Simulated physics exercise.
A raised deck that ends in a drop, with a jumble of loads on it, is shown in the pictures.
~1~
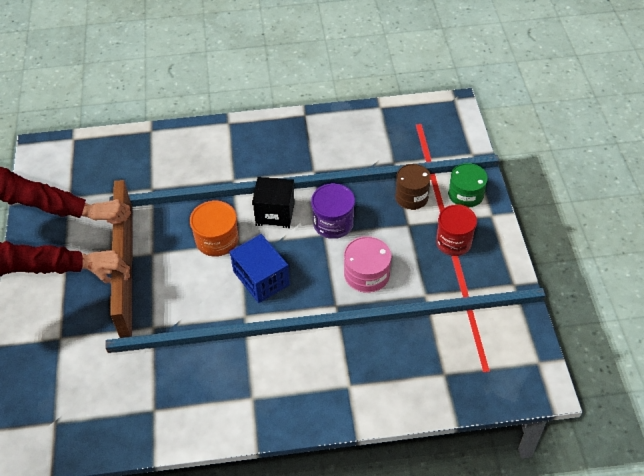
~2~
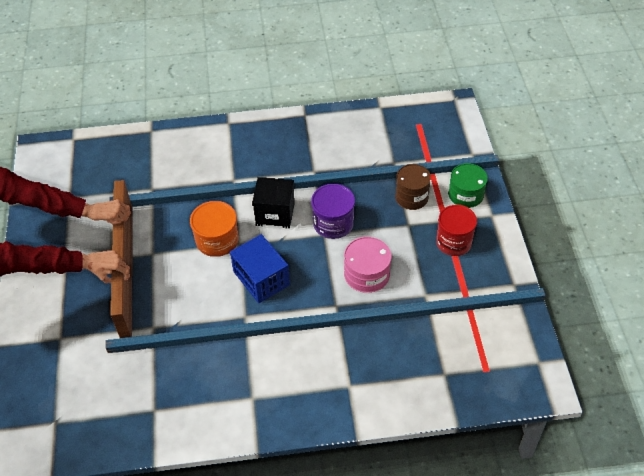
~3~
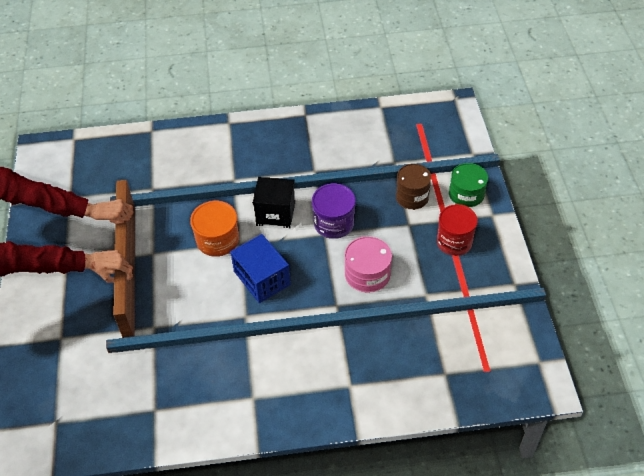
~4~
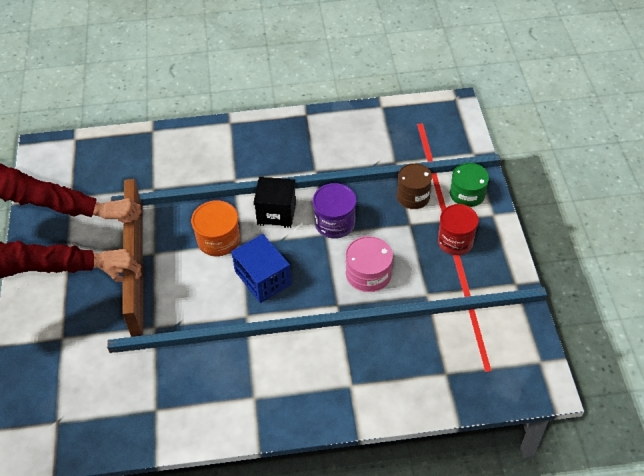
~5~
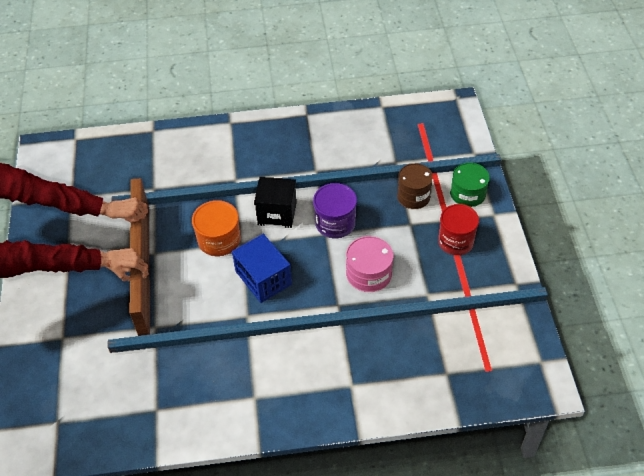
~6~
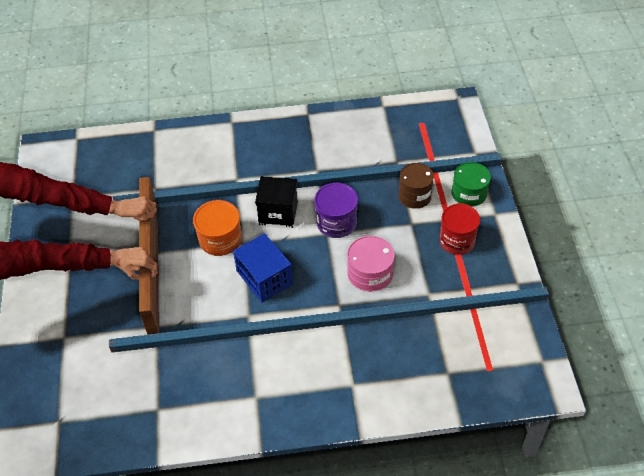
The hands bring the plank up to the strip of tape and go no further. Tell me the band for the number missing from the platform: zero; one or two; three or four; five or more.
You'd find the ones that came down come in at a one or two here.
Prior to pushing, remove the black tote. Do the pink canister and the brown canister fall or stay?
The pink canister is still there. The brown canister is still there.
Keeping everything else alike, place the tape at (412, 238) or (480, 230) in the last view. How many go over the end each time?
It would be 0 and 5.
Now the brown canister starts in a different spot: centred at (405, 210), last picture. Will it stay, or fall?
Started there, the object drops over the edge.
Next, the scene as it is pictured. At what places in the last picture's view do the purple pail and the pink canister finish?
The purple pail comes to rest at (510, 194), and the pink canister comes to rest at (525, 257).
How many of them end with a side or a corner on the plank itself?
Counting them up gives 3.
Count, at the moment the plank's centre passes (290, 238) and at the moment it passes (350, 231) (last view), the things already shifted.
Counting first: 4, next 6.
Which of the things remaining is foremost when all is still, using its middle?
Foremost: The purple pail.
A little later, none off yet; green canister at rest near (471, 184); red pail at rest near (459, 230); brown canister at rest near (416, 186).
Next, none off yet; green canister shifted a little near (481, 181); red pail shifted about its own width near (486, 225); brown canister shifted about its own width near (443, 175).
When it is over, the number that fall off is one or two; down, red pail and green canister.
